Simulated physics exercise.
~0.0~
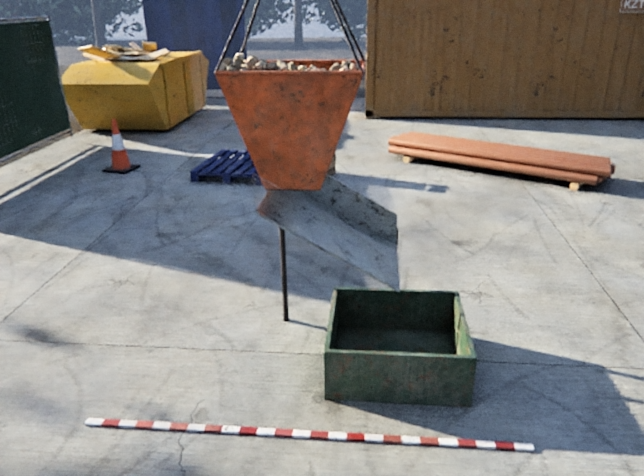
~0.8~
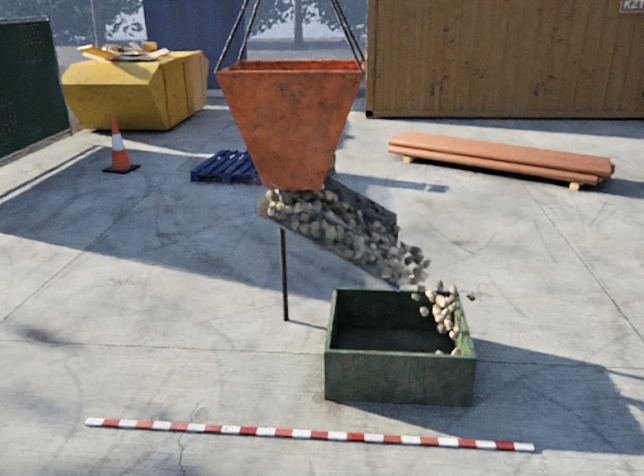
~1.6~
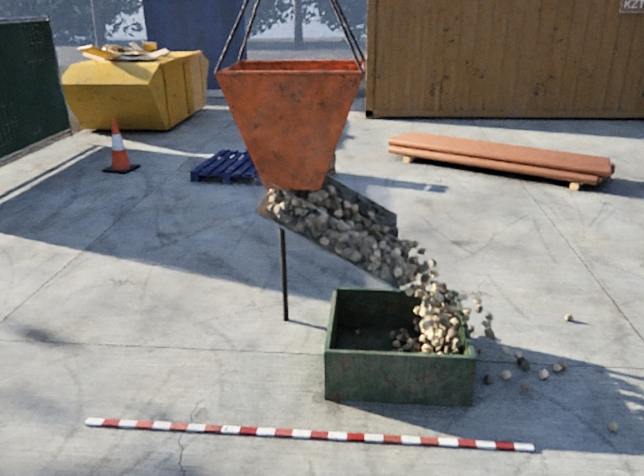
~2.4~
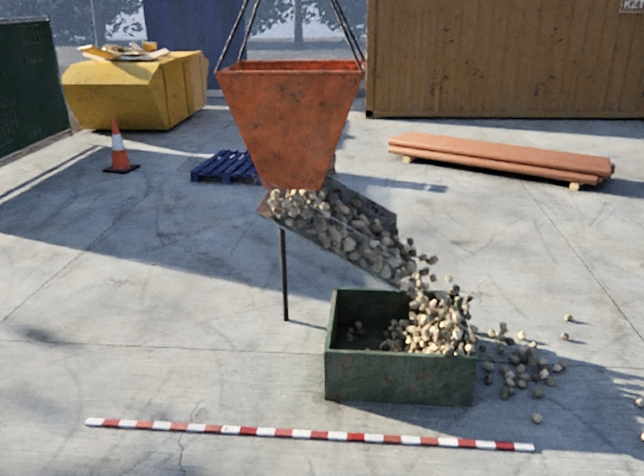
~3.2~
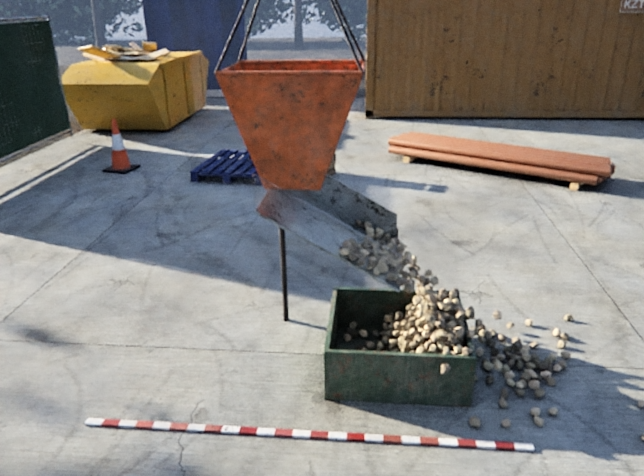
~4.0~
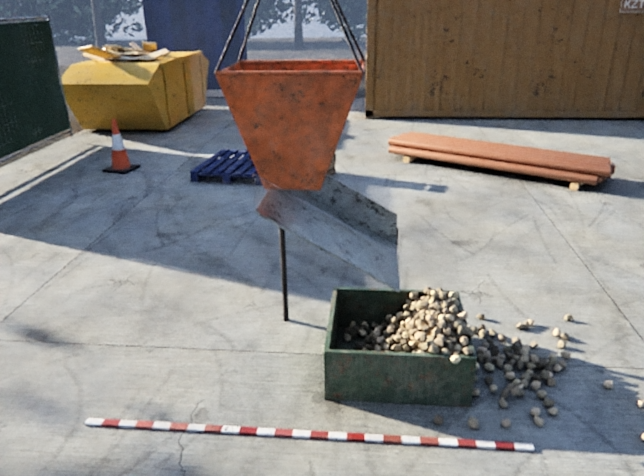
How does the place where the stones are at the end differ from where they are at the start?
At the start the stones are heaped in the hanging orange skip. At the end they are lower and farther right, mostly piled in the green bin with some on the ground to its right.
